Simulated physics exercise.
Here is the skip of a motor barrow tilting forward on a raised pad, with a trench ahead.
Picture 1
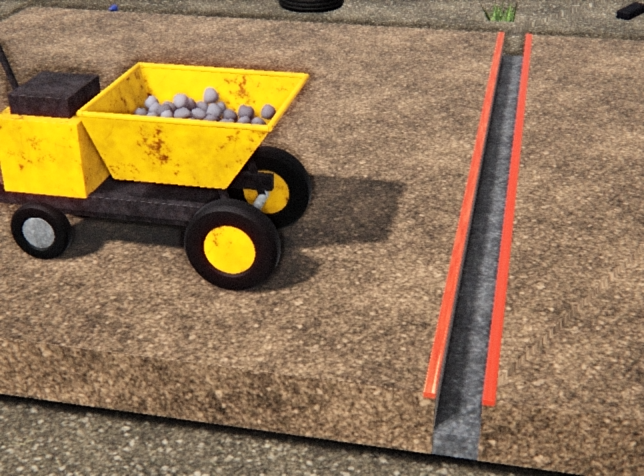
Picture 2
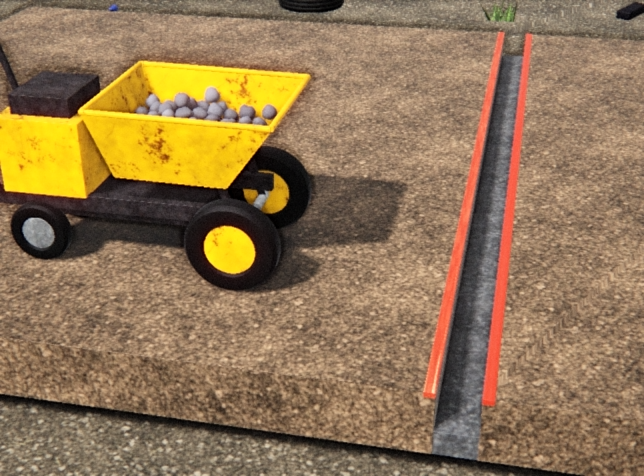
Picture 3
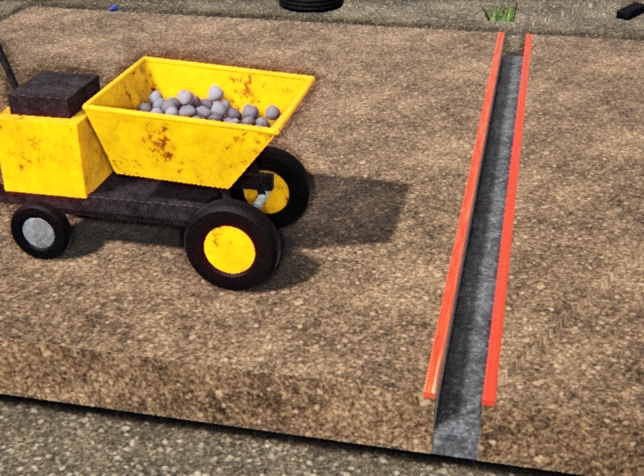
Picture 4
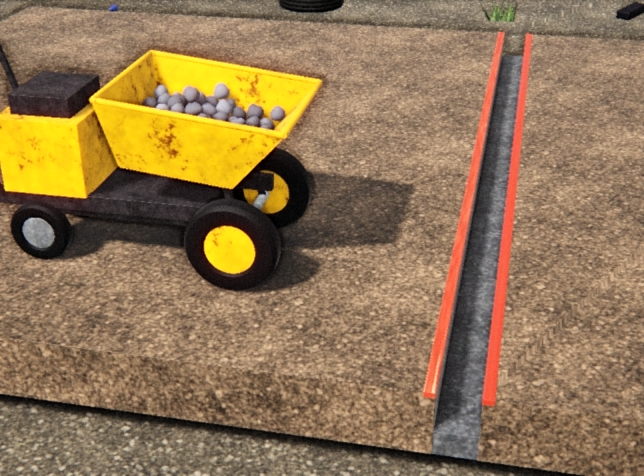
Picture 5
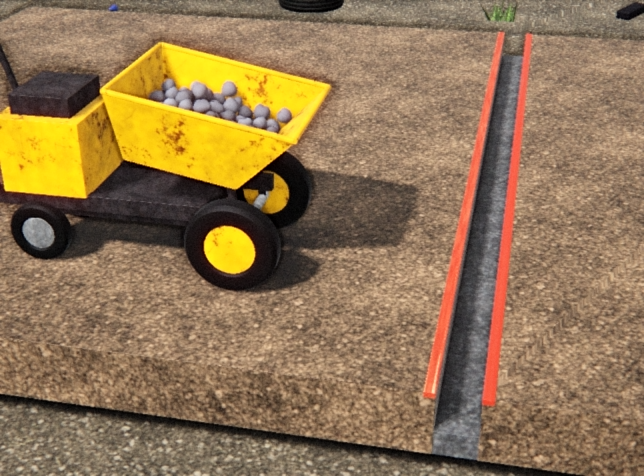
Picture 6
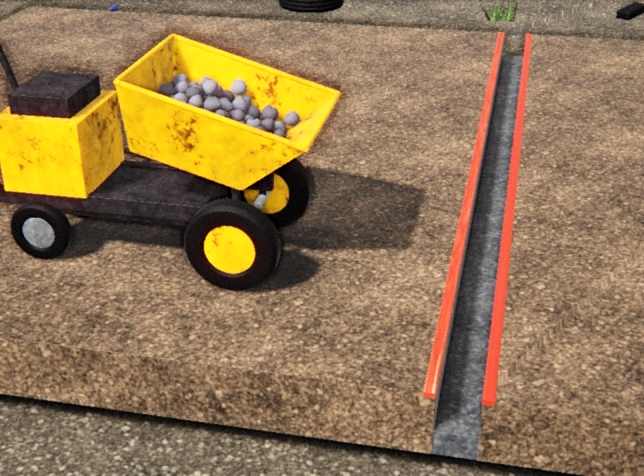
On a raised brown pad with a narrow, orange-edged trench to the right, a yellow motor barrow stands in place with a skip of round grey cobbles. The skip starts level, then gradually tilts forward to the right.
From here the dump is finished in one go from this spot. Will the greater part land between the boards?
The trench takes only the smaller part.
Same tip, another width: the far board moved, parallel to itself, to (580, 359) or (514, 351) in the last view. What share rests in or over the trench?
First some 30, then 30 per cent.
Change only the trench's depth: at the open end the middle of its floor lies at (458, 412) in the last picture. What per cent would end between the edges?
It comes to 20 per cent or so.
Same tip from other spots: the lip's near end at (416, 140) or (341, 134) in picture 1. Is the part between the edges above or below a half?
One: The smaller part. Two: Above a half.
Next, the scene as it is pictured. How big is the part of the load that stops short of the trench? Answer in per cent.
About 65 per cent.
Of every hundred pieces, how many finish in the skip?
It comes to 0 per cent or so.
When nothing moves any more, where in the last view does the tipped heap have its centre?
Close to (425, 268).
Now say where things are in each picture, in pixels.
In the first picture, lip of the skip at (269, 129), level; top of the load at (184, 115), round cobbles; first edge of the trench at (440, 343); far edge at (495, 349), the trench under half as wide as the skip, and about as deep as wide.
In the second picture, lip of the skip at (271, 130), level; top of the load at (187, 115).
In the third picture, lip of the skip at (276, 132), tipped barely; top of the load at (172, 113).
In the fourth picture, lip of the skip at (284, 136), tipped a little; top of the load at (163, 112).
In the fifth picture, lip of the skip at (294, 141), tipped a little; top of the load at (171, 107).
In the sixth picture, lip of the skip at (305, 149), tipped clearly; top of the load at (181, 102); first edge of the trench at (440, 343); far edge at (495, 349).
Soon after the last picture, skip tipped steeply; all in the skip.
A little later, skip tipped steeply; most in the skip; a small part short of the trench; a stray few falling.
Later still, skip tipped right over; a small part in the skip; about two thirds short of the trench; about a quarter in or heaped over the trench; a stray few beyond it.
By the end, skip tipped right over; a stray few in the skip; about two thirds short of the trench; about a third in or heaped over the trench; a stray few beyond it.
